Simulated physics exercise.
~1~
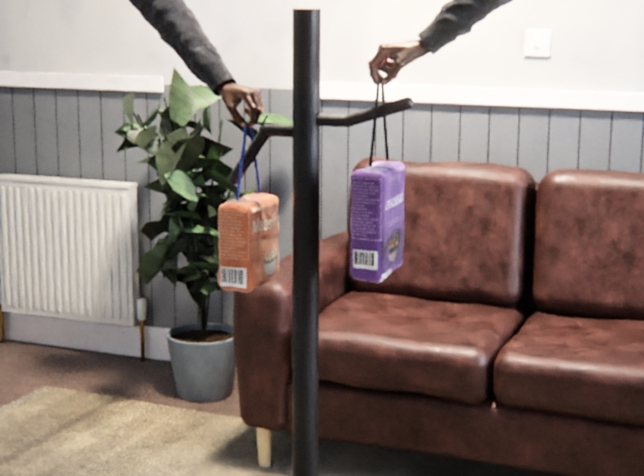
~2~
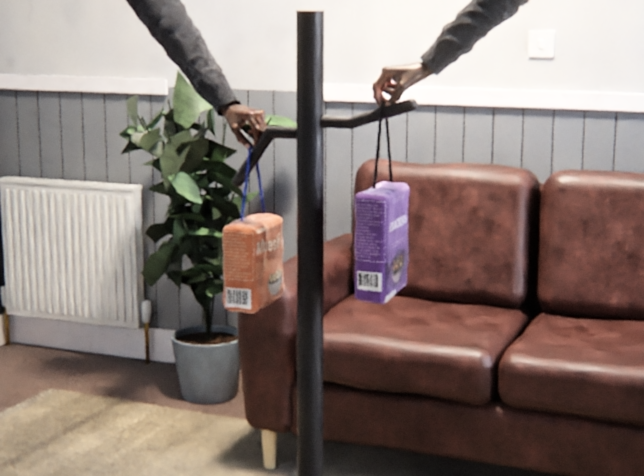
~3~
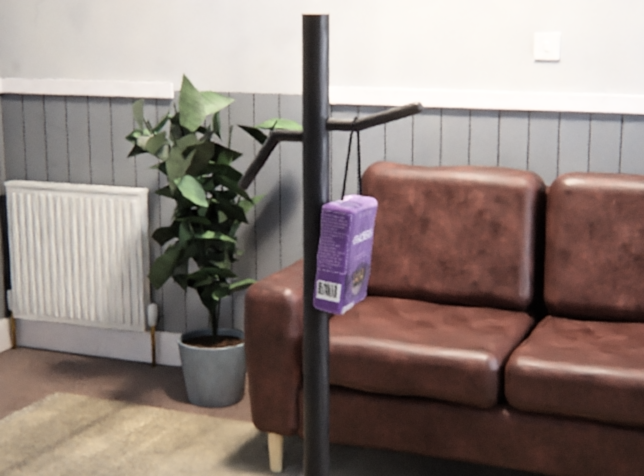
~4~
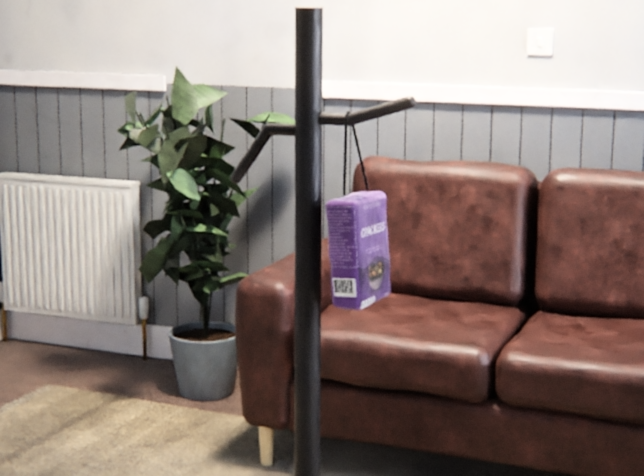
Orange bag and purple bag lowered by two hands onto a post's pegs, the orange dropping from view, the purple swaying but hanging on.
